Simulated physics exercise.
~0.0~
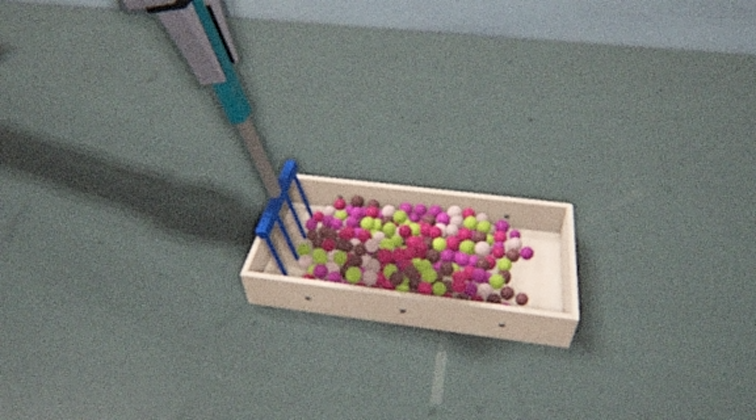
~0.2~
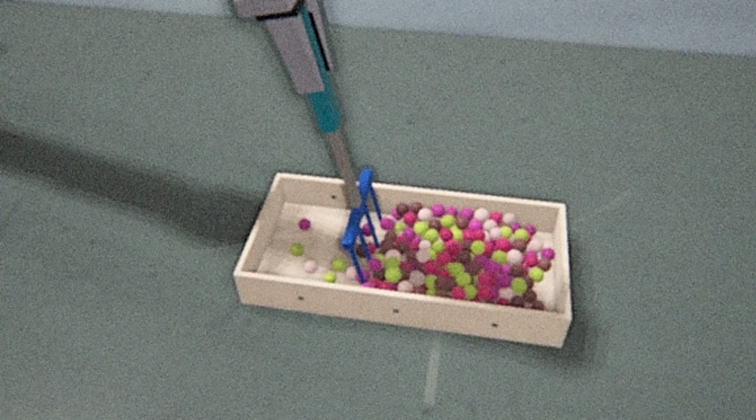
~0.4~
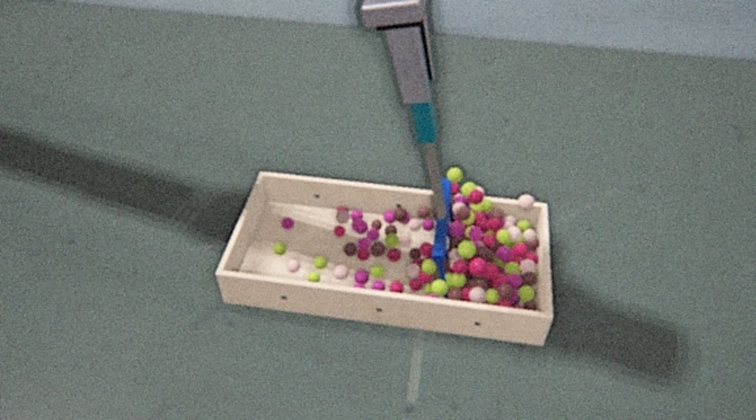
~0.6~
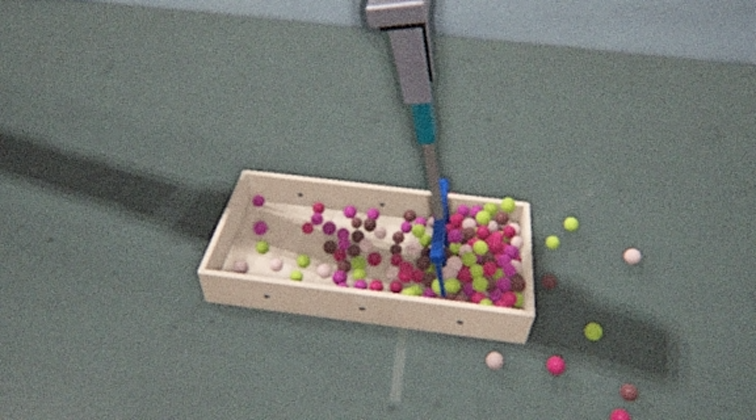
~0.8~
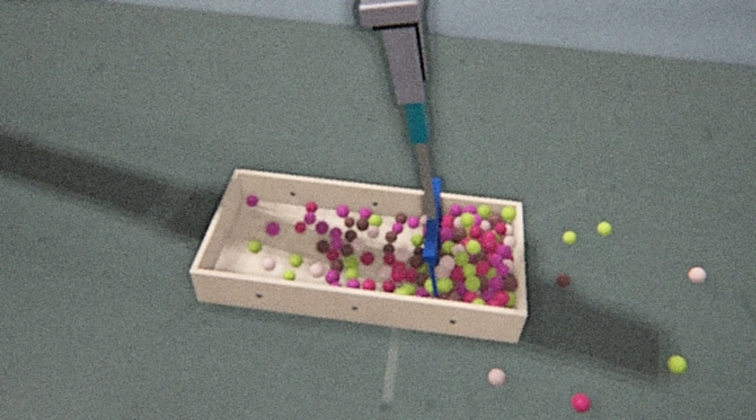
In this clip, a robot arm pushes a blue comb rightward through small colourful balls in a pale trough, heaping them toward the right end. Some spill over onto the surface, and the comb ends inside the trough, with most balls still there and several scattered outside.
